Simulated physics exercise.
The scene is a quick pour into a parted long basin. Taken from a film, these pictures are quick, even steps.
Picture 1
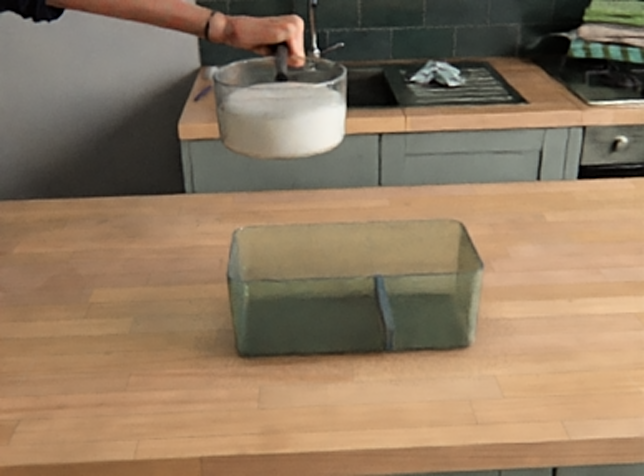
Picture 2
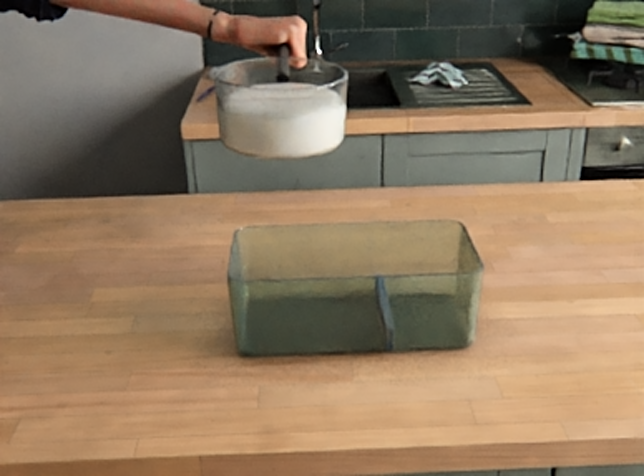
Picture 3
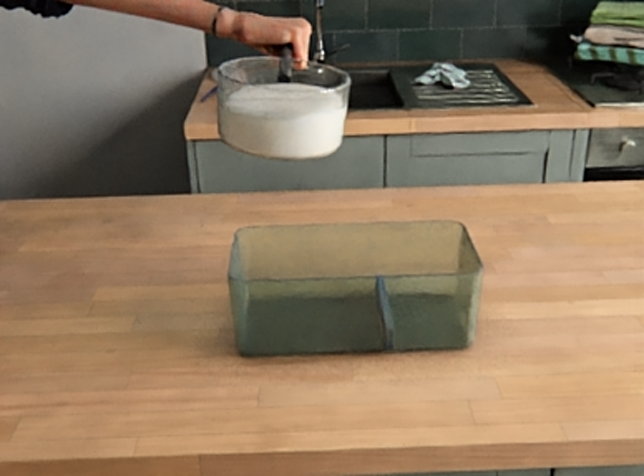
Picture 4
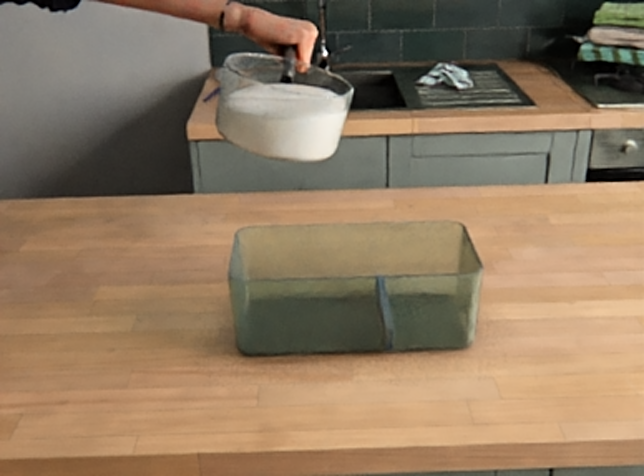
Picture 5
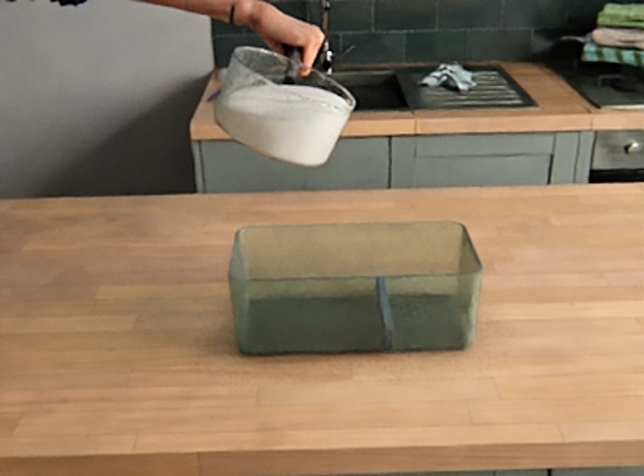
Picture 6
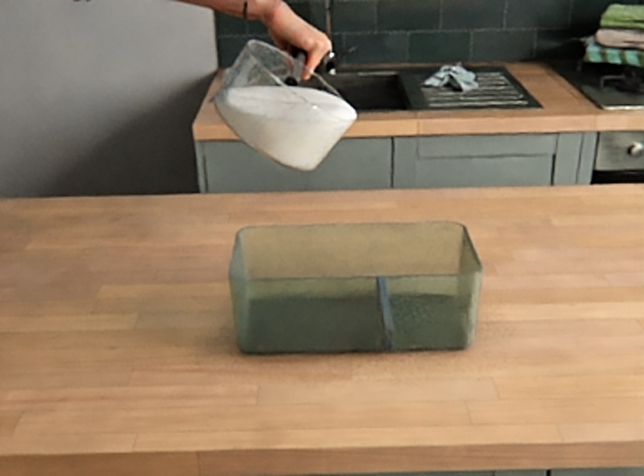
In this clip, a hand holds a clear pot of milk above a long, divided green basin on a wooden counter, then gradually tilts the pot to the right, the milk shifting toward its right rim.
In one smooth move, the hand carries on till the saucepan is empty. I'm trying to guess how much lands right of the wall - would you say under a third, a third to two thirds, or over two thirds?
I would say a third to two thirds.
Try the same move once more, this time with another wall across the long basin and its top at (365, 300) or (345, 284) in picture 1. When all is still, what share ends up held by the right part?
Try one about 70 %, try two about 85 %.
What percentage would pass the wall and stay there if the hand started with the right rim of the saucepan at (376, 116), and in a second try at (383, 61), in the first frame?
First try: Near 65 percent; second try: Near 60 percent.
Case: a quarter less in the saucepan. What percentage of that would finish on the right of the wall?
It should come out close to 45 per cent.
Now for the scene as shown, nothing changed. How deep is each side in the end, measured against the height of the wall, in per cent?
Once still, it is 50 % on the left and 80 % on the right.
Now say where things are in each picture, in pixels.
It leans 0°; its right rim is at (345, 72); the milk meets the walls at (220, 99) and (342, 95); the long basin's rim runs from (231, 254) to (472, 245); the wall's top is at (384, 300), in the first picture.
It leans 2°; its right rim is at (346, 74); the milk meets the walls at (221, 99) and (343, 96), in the second picture.
It leans 7°; its right rim is at (349, 81); the milk meets the walls at (222, 99) and (343, 98), in the third picture.
It leans 15°; its right rim is at (352, 91); the milk meets the walls at (222, 99) and (346, 100), in the fourth picture.
It leans 25°; its right rim is at (353, 103); the milk meets the walls at (220, 97) and (349, 103), in the fifth picture.
It leans 37°; its right rim is at (352, 118); the milk meets the walls at (218, 94) and (354, 109), in the sixth picture.
A moment on, the saucepan is tipped on its side and 34 per cent is still to pour, 1 is left of the wall and 10 right of it.
Next, the saucepan is tipped on its side and 12 per cent is still to pour, 17 is left of the wall and 58 right of it.
Then the saucepan is tipped on its side and 3 per cent is still to pour, 34 is left of the wall and 50 right of it.
Later the saucepan is tipped on its side and 1 per cent is still to pour, 47 is left of the wall and 48 right of it.
Finally, 53 per cent lies left of the wall, 44 right of it and 3 outside.
